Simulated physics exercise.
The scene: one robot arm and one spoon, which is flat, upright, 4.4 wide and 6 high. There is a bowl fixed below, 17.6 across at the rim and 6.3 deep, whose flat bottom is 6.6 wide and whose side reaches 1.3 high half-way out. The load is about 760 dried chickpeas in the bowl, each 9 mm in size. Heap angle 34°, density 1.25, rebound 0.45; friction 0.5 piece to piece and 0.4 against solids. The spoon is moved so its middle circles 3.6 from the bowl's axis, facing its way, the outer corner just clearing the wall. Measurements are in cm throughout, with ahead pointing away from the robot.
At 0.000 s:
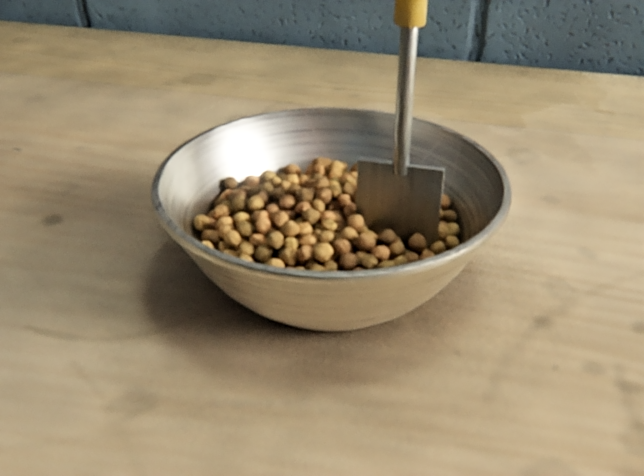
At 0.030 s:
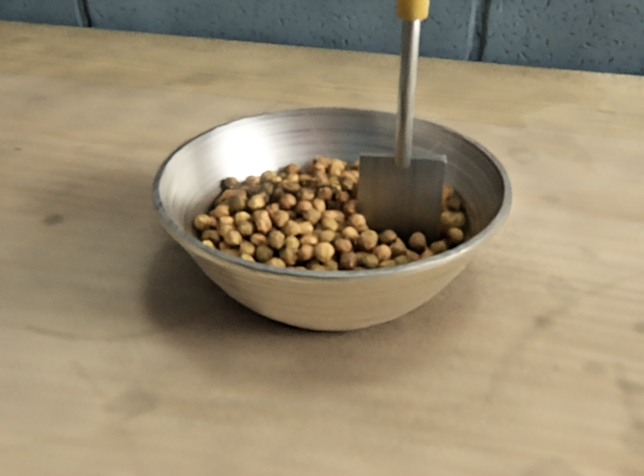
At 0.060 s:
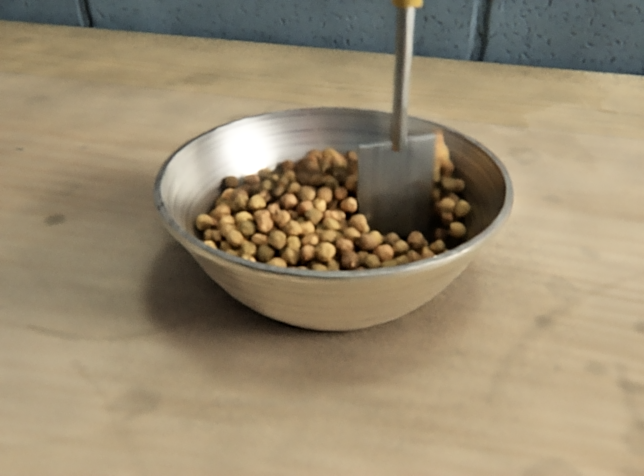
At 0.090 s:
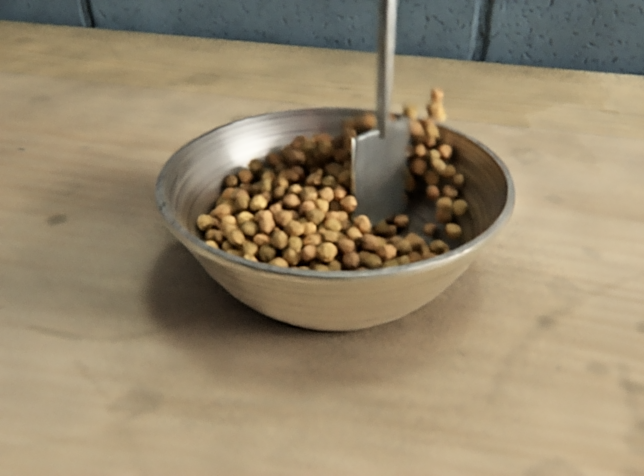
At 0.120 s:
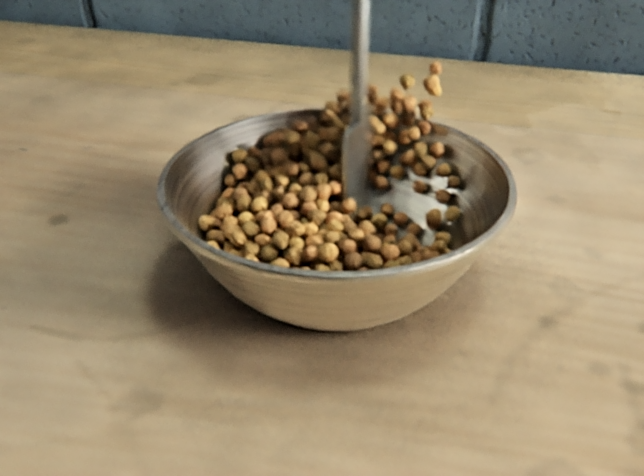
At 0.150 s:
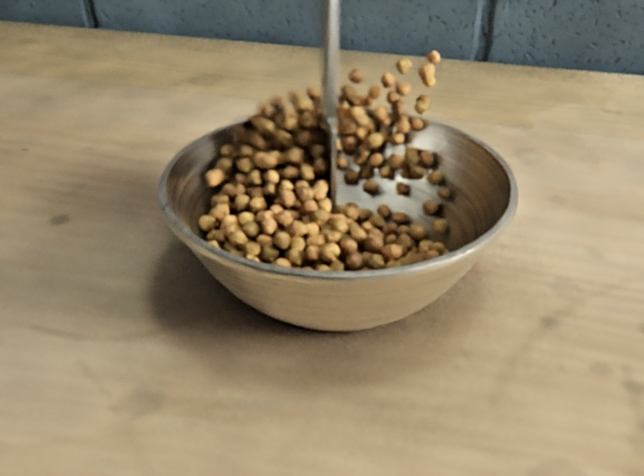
A flat metal spoon sweeps leftward through a bowl of chickpeas, flinging some upward.
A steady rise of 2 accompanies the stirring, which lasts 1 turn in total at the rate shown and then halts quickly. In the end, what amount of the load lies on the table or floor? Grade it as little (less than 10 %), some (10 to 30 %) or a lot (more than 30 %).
Grade: Some, 10 to 30 %.
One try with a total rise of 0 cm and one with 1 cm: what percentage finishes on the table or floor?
It comes to about 30 per cent and about 25 per cent.
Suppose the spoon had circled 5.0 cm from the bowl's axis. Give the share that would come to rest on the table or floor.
Some 5 percent would.
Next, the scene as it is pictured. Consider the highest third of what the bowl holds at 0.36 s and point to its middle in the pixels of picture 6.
The centre is roughly (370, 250).
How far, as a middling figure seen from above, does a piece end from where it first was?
Distance: Close to 5 cm.
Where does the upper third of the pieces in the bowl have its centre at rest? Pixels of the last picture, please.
It is centred around (364, 223).
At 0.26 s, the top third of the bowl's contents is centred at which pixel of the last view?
Roughly at (239, 208).
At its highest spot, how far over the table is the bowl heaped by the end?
About 6.0 cm.
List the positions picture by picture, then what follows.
Spoon neck at (402, 136), 0° round; upper third of the load around (318, 217), from x 200 to 450, top at y 165; 758 in the bowl, in the first picture.
Spoon neck at (404, 128), 10° round; upper third of the load around (319, 212), from x 200 to 455, top at y 165, in the second picture.
Spoon neck at (400, 113), 35° round; upper third of the load around (325, 196), from x 205 to 460, top at y 140, in the third picture.
Spoon neck at (383, 101), 60° round; upper third of the load around (331, 181), from x 205 to 460, top at y 95, in the fourth picture.
Spoon neck at (358, 93), 86° round; upper third of the load around (322, 170), from x 205 to 455, top at y 70; 756 in the bowl, 2 in flight or on the tool, in the fifth picture.
Spoon neck at (329, 89), 112° round; upper third of the load around (302, 158), from x 205 to 445, top at y 55; 750 in the bowl, 8 in flight or on the tool, in the sixth picture.
By 0.26 s, 204° round, highest piece 11 above the table; 693 in the bowl, 16 on the table or floor, 49 in flight or on the tool.
By 0.36 s, 297° round, highest piece 10 above the table; 635 in the bowl, 76 on the table or floor, 47 in flight or on the tool.
By 0.62 s, 0° round, highest piece 6 above the table; 605 in the bowl, 152 on the table or floor, 1 in flight or on the tool.
By 1.32 s, 0° round, highest piece 6 above the table; 605 in the bowl, 153 on the table or floor.
Final count, 605 in the bowl, 153 on the table or floor. That is 20 % on the table or floor.
